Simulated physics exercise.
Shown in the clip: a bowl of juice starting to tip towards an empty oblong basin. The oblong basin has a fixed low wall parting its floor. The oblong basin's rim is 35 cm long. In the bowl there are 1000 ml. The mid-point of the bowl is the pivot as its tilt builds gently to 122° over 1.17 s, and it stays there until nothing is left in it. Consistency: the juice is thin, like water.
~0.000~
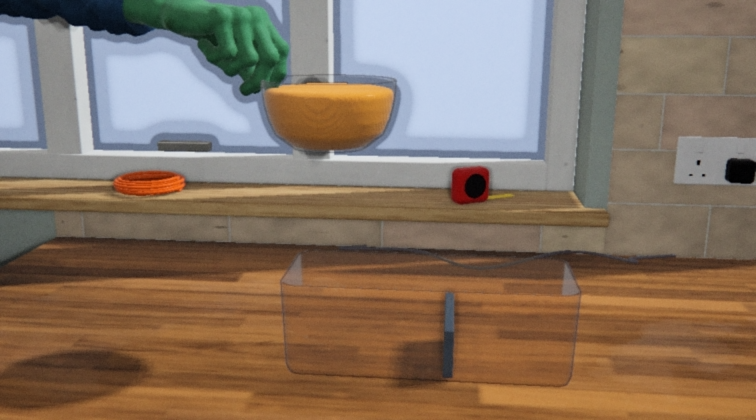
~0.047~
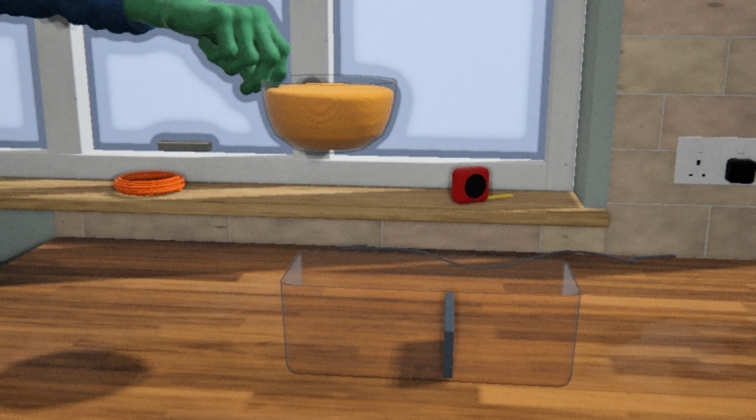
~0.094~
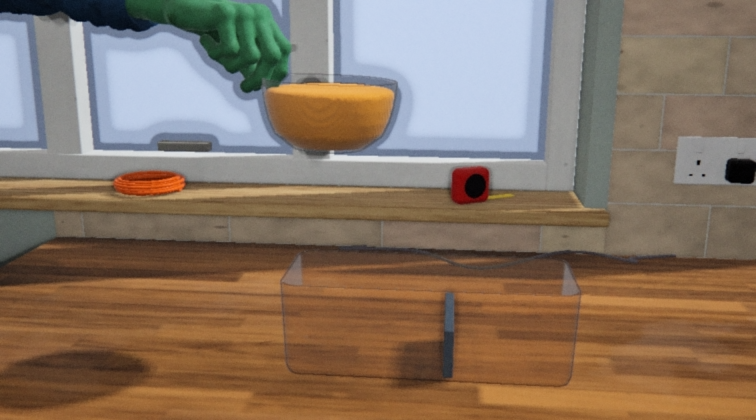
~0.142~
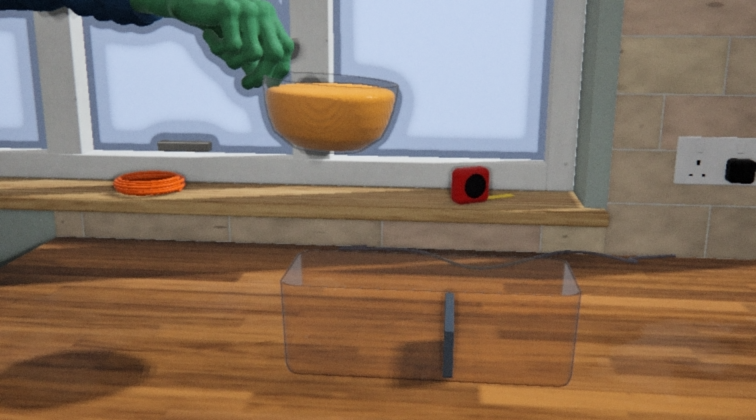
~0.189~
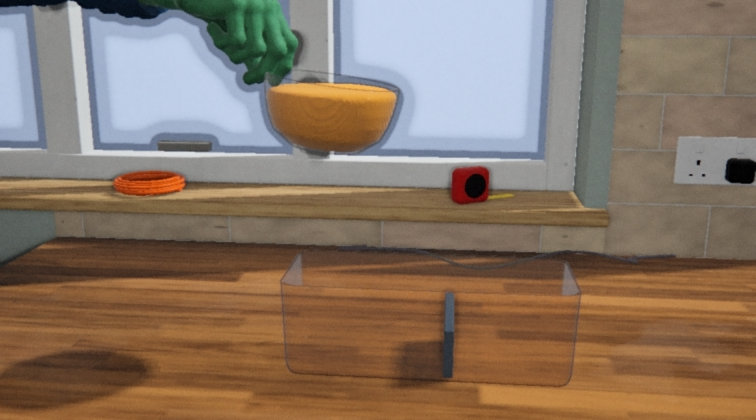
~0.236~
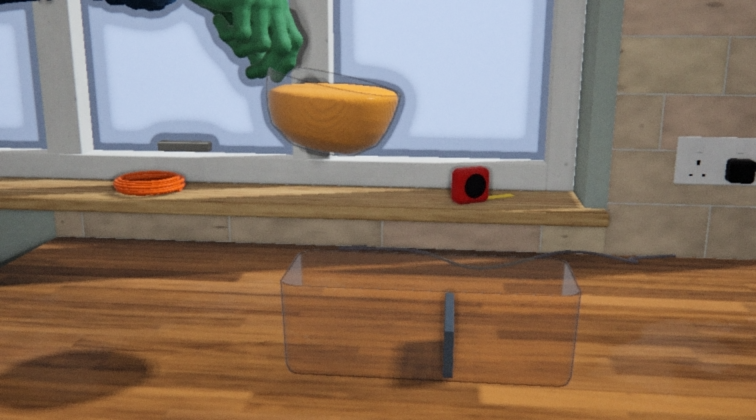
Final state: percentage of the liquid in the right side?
Approximately 57 %.
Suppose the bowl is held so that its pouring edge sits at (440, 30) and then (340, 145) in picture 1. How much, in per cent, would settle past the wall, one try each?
I'd expect close to 85 per cent and then close to 5 per cent.
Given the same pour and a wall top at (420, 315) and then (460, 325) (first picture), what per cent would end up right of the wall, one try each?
80 % and 45 %.
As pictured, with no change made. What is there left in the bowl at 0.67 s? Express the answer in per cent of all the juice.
Near 40 in a hundred.
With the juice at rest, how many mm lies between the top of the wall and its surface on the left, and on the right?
46 mm left, 30 mm right.
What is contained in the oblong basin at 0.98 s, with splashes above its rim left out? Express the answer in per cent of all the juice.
Roughly 92 per cent.
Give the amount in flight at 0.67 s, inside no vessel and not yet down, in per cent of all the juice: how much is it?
About 44 per cent.
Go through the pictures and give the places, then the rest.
Tilt 0°; pouring edge (395, 82); surface from (267, 89) to (394, 91); the oblong basin's rim runs from (291, 268) to (573, 278); the wall's top is at (449, 312), in the first picture.
Tilt 0°; pouring edge (396, 83); surface from (267, 89) to (393, 91), in the second picture.
Tilt 2°; pouring edge (396, 84); surface from (269, 88) to (394, 92), in the third picture.
Tilt 4°; pouring edge (397, 87); surface from (269, 88) to (395, 93), in the fourth picture.
Tilt 8°; pouring edge (399, 92); surface from (271, 88) to (396, 94), in the fifth picture.
Tilt 12°; pouring edge (400, 97); surface from (272, 88) to (398, 94), in the sixth picture.
After 0.67 s the tilt is 74° and 40 per cent is still to pour, 3 is left of the wall and 14 right of it.
After 0.98 s the tilt is 114° and 1 per cent is still to pour, 35 is left of the wall and 56 right of it.
After 1.31 s the tilt is 122° and 0 per cent is still to pour, 41 is left of the wall and 57 right of it.
After 1.67 s the tilt is 122° and 0 per cent is still to pour, 41 is left of the wall and 57 right of it.
In the end 41 per cent lies left of the wall, 57 right of it and 2 outside.
